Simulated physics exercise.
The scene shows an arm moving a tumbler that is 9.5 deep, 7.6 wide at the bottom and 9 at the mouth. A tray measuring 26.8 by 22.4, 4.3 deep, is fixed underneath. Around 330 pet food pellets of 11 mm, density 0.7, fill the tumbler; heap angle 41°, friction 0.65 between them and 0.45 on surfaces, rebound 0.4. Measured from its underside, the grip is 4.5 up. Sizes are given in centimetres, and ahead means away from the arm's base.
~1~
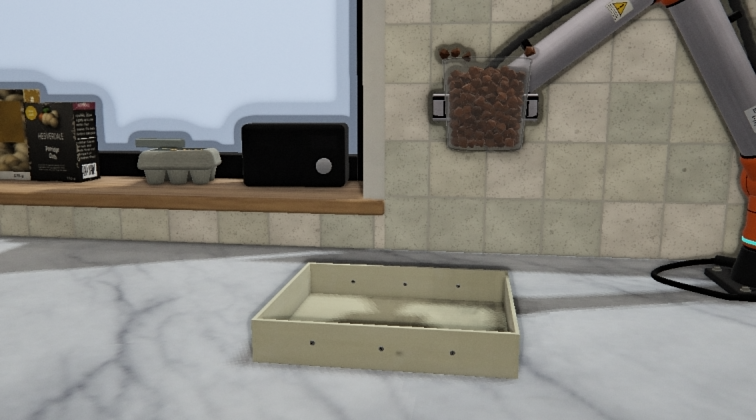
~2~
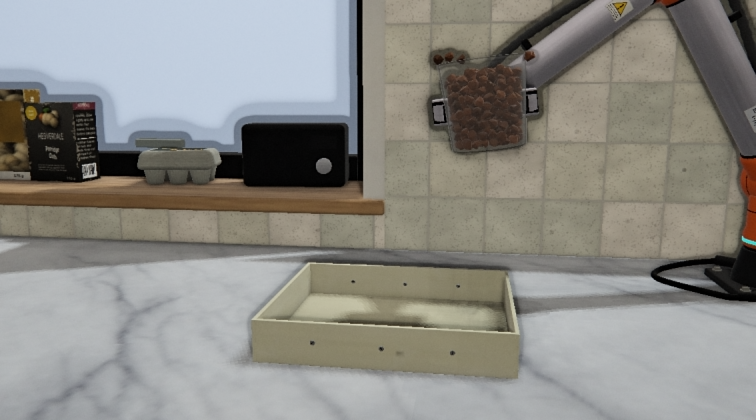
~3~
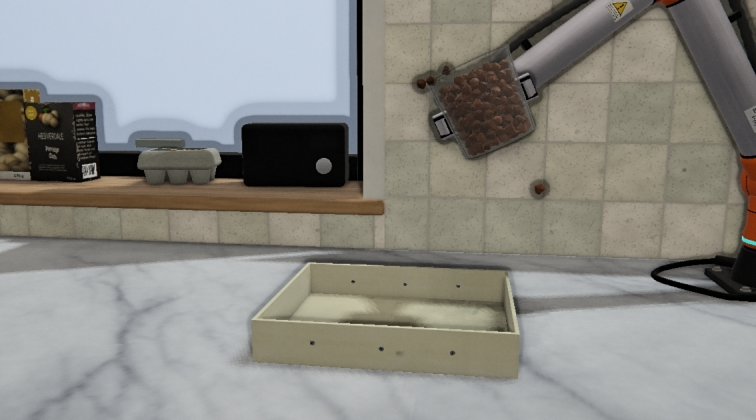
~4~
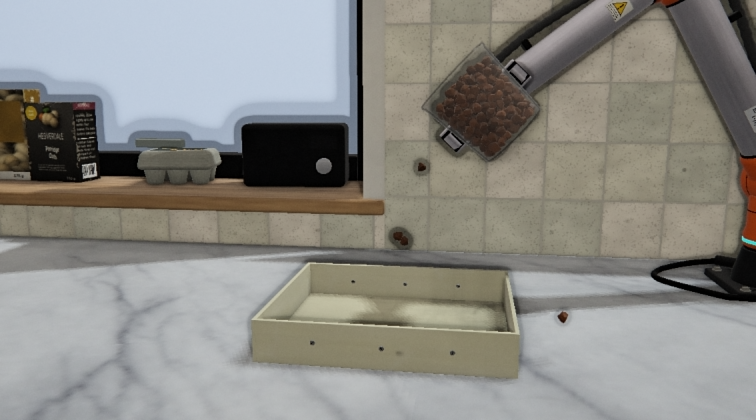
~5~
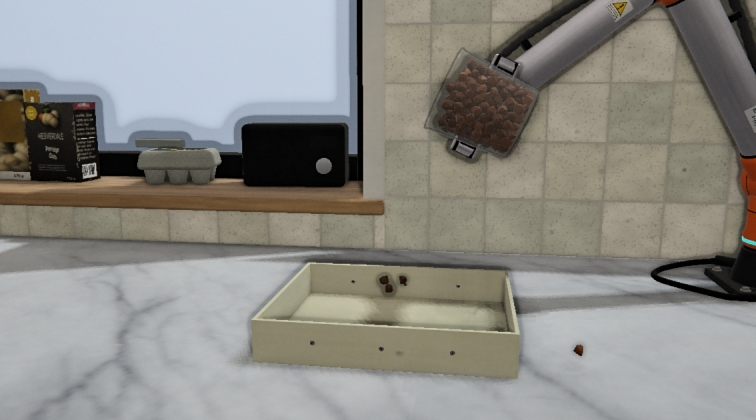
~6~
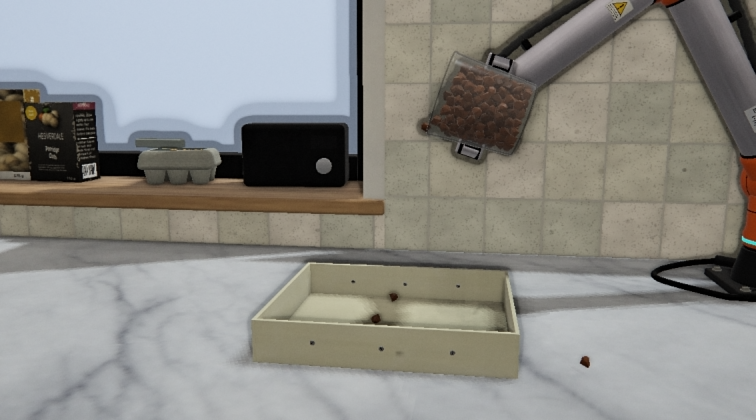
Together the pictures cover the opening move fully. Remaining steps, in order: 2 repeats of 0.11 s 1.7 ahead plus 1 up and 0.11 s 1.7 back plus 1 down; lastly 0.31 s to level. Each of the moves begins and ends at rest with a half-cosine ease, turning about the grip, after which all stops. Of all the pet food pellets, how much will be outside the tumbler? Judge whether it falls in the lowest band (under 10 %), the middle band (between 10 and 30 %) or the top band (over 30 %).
It falls in the middle band.
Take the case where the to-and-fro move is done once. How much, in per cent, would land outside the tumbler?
It would be near 15 per cent.
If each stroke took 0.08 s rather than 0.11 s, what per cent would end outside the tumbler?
Then roughly 40 percent.
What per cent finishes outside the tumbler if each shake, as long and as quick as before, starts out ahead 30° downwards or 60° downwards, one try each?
I'd say close to 10 percent for the first and close to 5 percent for the second.
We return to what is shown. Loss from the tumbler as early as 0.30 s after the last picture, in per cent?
I'd put it at some 10 per cent at that point.
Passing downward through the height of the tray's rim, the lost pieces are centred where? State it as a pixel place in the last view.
They come down centred close to (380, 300).
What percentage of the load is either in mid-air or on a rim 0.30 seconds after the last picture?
About 10 %.
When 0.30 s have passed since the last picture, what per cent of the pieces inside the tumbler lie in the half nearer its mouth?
I'd say close to 50 per cent.
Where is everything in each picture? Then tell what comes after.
The tumbler middle at (485, 106), level; upper third of the load around (485, 84), from x 445 to 530, top at y 50; 330 in the tumbler, in the first frame.
The tumbler middle at (485, 106), tilted 7° forward; upper third of the load around (485, 84), from x 440 to 530, top at y 55; 329 in the tumbler, 1 in flight or on a rim, in the second frame.
The tumbler middle at (485, 106), tilted 25° forward; upper third of the load around (483, 86), from x 420 to 540, top at y 65; 327 in the tumbler, 3 in flight or on a rim, in the third frame.
The tumbler middle at (484, 107), tilted 47° forward; upper third of the load around (483, 88), from x 400 to 565, top at y 60; 326 in the tumbler, 4 in flight or on a rim, in the fourth frame.
The tumbler middle at (483, 107), tilted 65° forward; upper third of the load around (481, 88), from x 385 to 580, top at y 65; 326 in the tumbler, 3 in the tray, 1 on the table or floor, in the fifth frame.
The tumbler middle at (483, 107), tilted 72° forward; upper third of the load around (483, 90), from x 375 to 585, top at y 70; 326 in the tumbler, 3 in the tray, 1 on the table or floor, in the sixth frame.
Then, 0.30 s on, tilted 72° forward, highest piece 30 above the table; 292 in the tumbler, 4 in the tray, 1 on the table or floor, 33 in flight or on a rim.
Then, 0.60 s on, tilted 34° forward, highest piece 30 above the table; 260 in the tumbler, 66 in the tray, 1 on the table or floor, 3 in flight or on a rim.
Then, 0.95 s on, level, highest piece 31 above the table; 260 in the tumbler, 69 in the tray, 1 on the table or floor.
Then, 2.00 s on, level, highest piece 31 above the table; 260 in the tumbler, 69 in the tray, 1 on the table or floor.
In the end, 260 in the tumbler, 69 in the tray, 1 on the table or floor. That is 21 % outside the tumbler.
